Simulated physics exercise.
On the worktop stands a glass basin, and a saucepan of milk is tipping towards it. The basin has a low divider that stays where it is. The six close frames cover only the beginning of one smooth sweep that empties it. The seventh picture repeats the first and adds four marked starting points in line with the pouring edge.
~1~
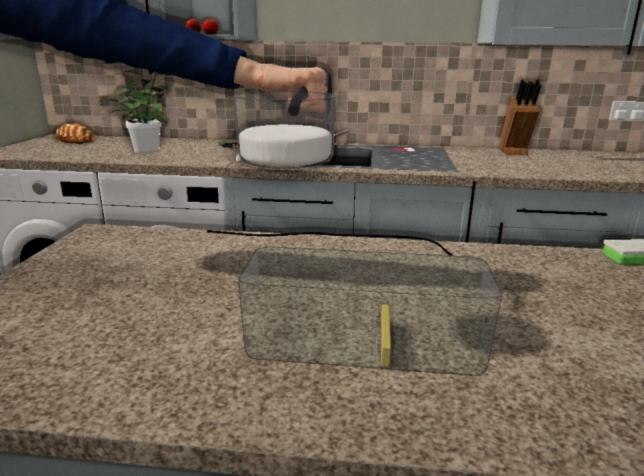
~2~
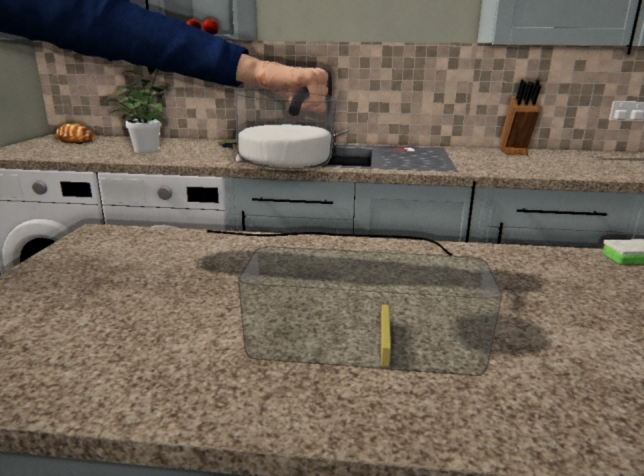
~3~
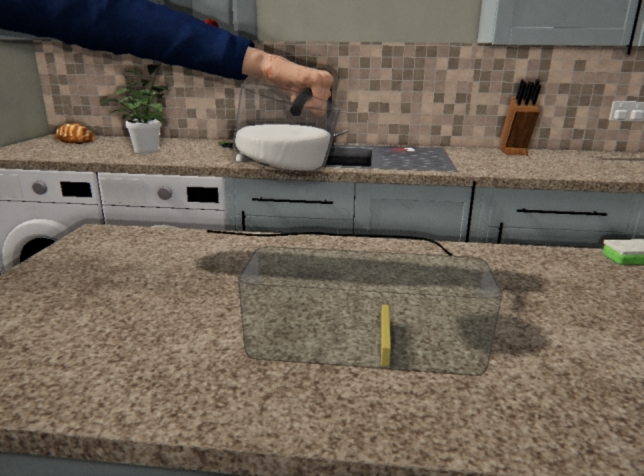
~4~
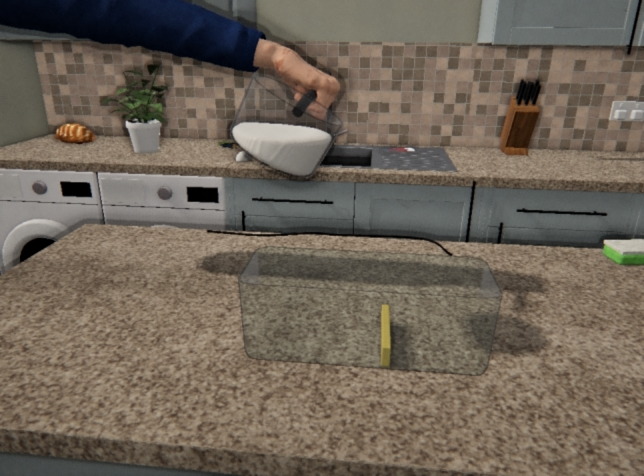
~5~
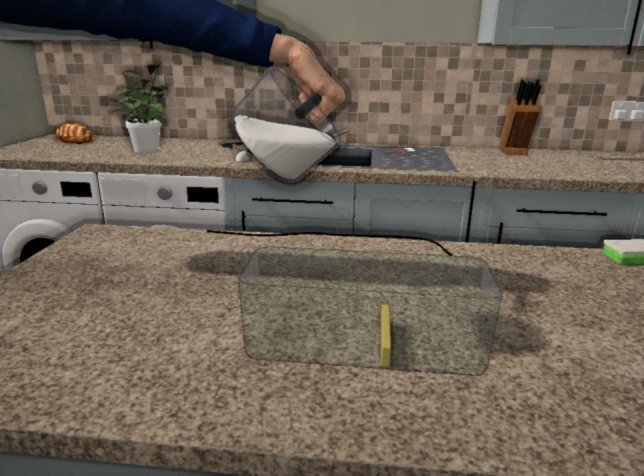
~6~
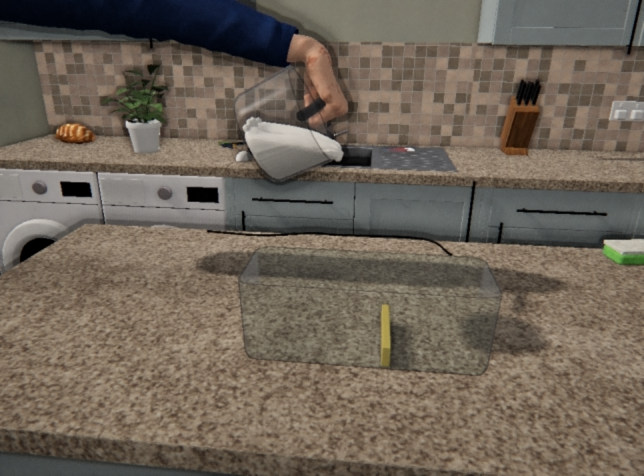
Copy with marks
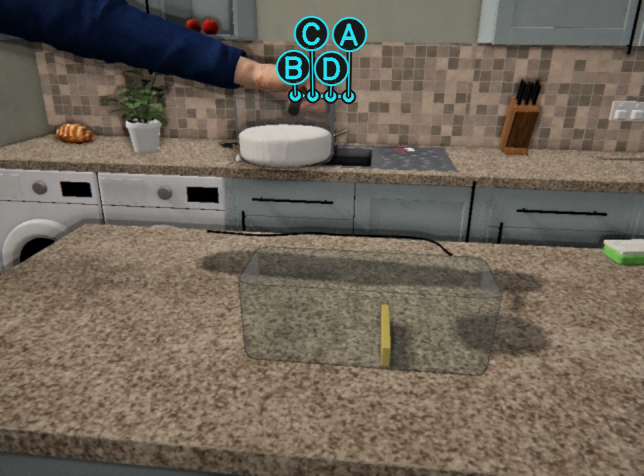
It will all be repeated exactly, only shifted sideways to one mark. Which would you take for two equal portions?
Choose A.
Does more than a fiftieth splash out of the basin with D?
Yes, it does.
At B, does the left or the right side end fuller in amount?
The left one.
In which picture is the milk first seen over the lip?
In picture 6.
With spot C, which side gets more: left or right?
The left side.
In cyan, A at (348, 96); B at (295, 95); C at (312, 95); D at (330, 96).
For spot A, about 53 % ends left of the wall and 46 % right of it.
For spot B, about 79 % ends left of the wall and 17 % right of it; 3 % is lost outside.
For spot C, about 83 % ends left of the wall and 13 % right of it; 4 % is lost outside.
For spot D, about 90 % ends left of the wall and 4 % right of it; 6 % is lost outside.
